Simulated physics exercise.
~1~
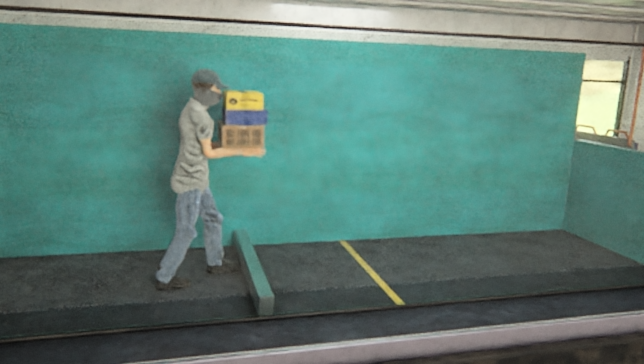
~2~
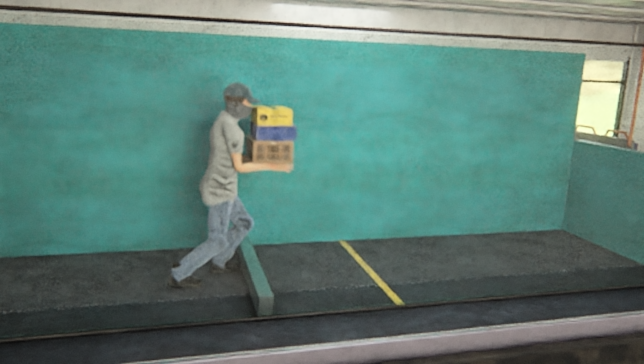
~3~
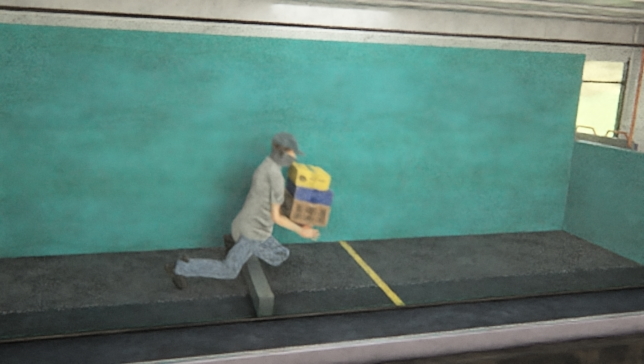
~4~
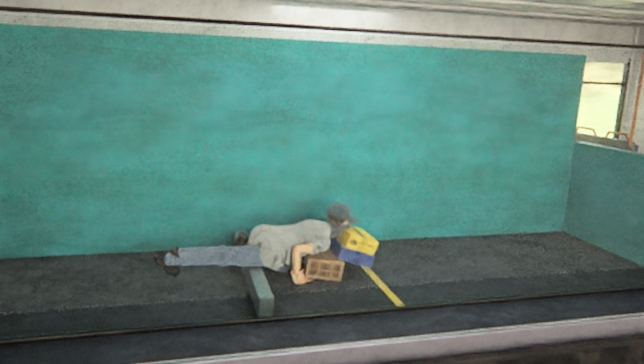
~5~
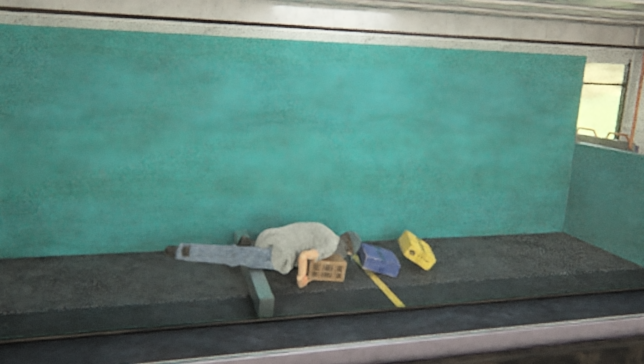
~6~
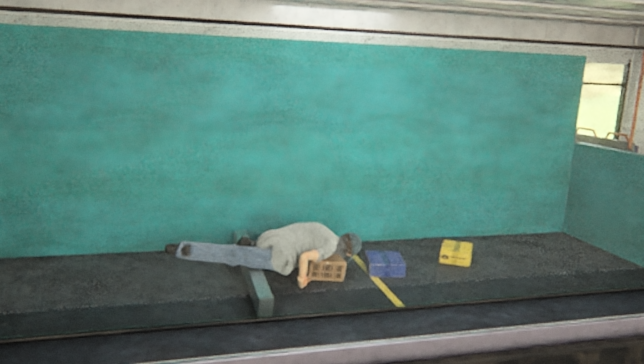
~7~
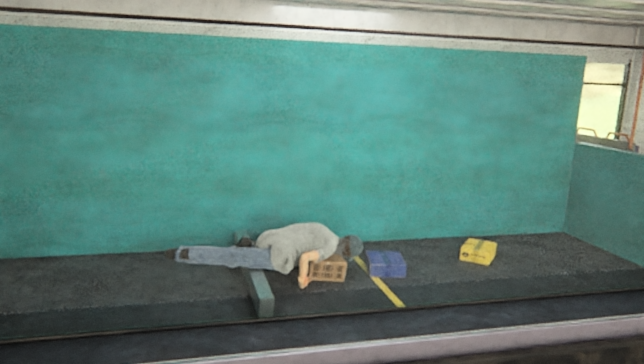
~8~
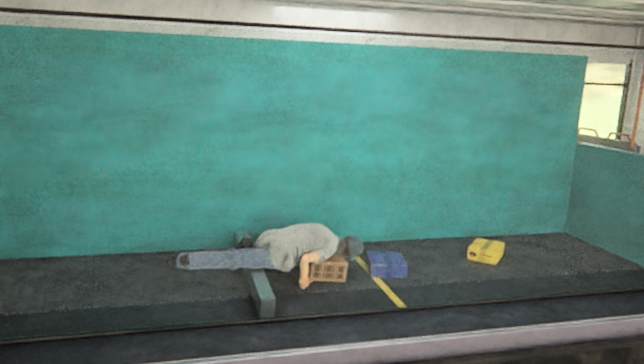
The video shows a courier carrying a stacked yellow carton, blue carton and brown crate toward the right, toppling forward over a low rail and landing face down; the yellow and blue cartons end beyond the yellow line, while the crate and the courier's head stay short of it.
